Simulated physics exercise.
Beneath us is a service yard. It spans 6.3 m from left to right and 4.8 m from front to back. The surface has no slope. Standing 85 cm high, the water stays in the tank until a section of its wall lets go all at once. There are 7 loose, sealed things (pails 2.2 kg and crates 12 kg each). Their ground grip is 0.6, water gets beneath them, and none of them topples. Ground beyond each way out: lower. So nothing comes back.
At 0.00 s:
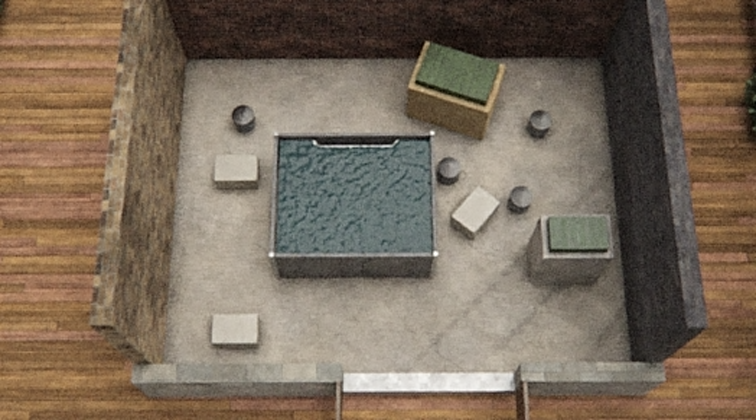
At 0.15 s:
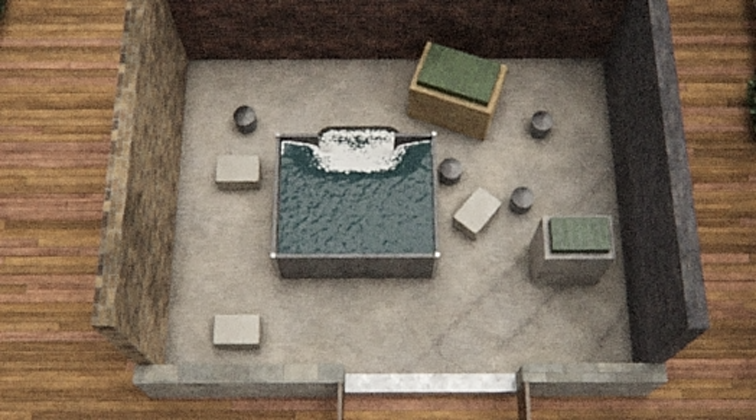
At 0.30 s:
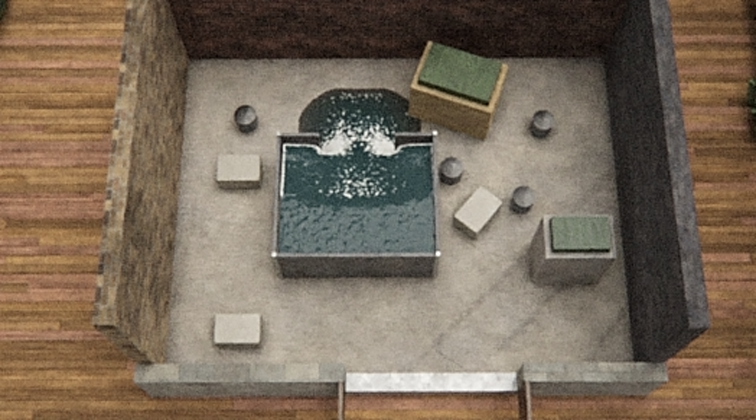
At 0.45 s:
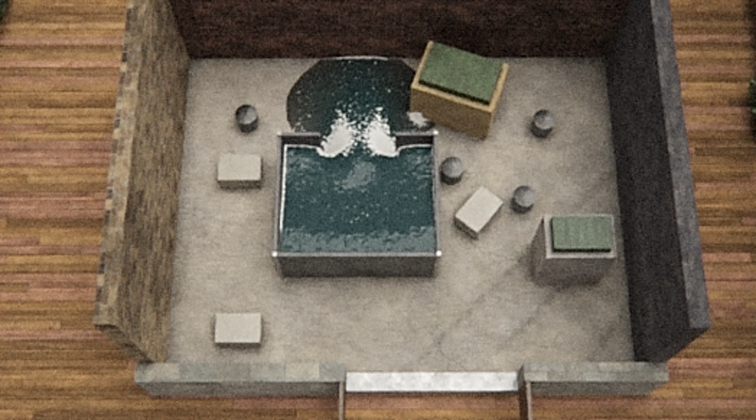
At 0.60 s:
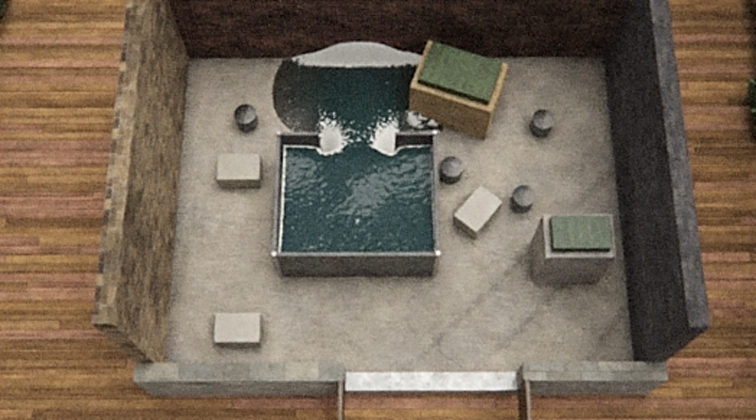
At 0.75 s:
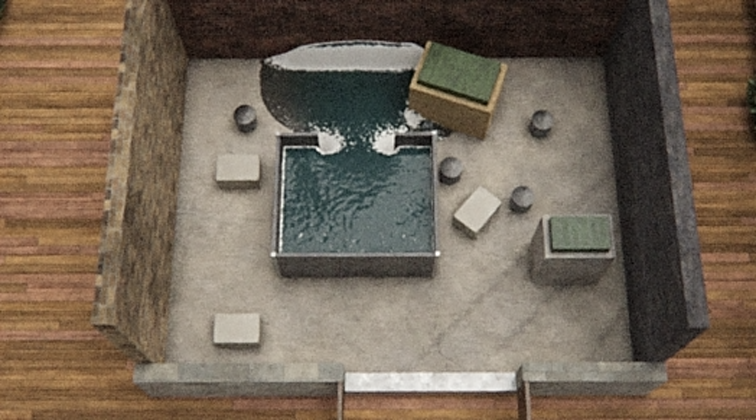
A walled yard held a square tank of dark water, which poured through a gap in its back side, spread across the ground and reached the back wall, while the scattered blocks and pails stayed put.
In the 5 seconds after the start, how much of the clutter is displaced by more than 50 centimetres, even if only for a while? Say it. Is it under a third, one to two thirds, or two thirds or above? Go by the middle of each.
It is two thirds or above.
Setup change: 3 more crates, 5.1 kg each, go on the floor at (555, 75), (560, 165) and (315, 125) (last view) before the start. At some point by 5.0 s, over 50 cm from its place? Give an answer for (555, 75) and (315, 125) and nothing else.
In turn: More, more.
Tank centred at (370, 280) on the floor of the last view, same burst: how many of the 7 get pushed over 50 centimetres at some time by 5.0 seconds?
So the tally would be 5.
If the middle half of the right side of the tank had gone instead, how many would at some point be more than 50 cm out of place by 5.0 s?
4.
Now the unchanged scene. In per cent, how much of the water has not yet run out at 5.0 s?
About 100 per cent.
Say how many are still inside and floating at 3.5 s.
By my count, 4.
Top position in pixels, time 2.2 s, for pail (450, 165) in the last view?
Estimated pixel: Around (454, 198).
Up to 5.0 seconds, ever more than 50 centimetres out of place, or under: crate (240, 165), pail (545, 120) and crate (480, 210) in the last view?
First exceeding it, second falling below it, third falling below it.
After 1.1 s 0 of 7 are over 50 cm from their spots; 0 afloat.
After 2.2 s 0 of 7 are over 50 cm from their spots; 0 afloat.
After 3.5 s 4 of 7 are over 50 cm from their spots; 4 afloat.
After 5.0 s 5 of 7 are over 50 cm from their spots, and 5 have been at some point; 5 afloat.
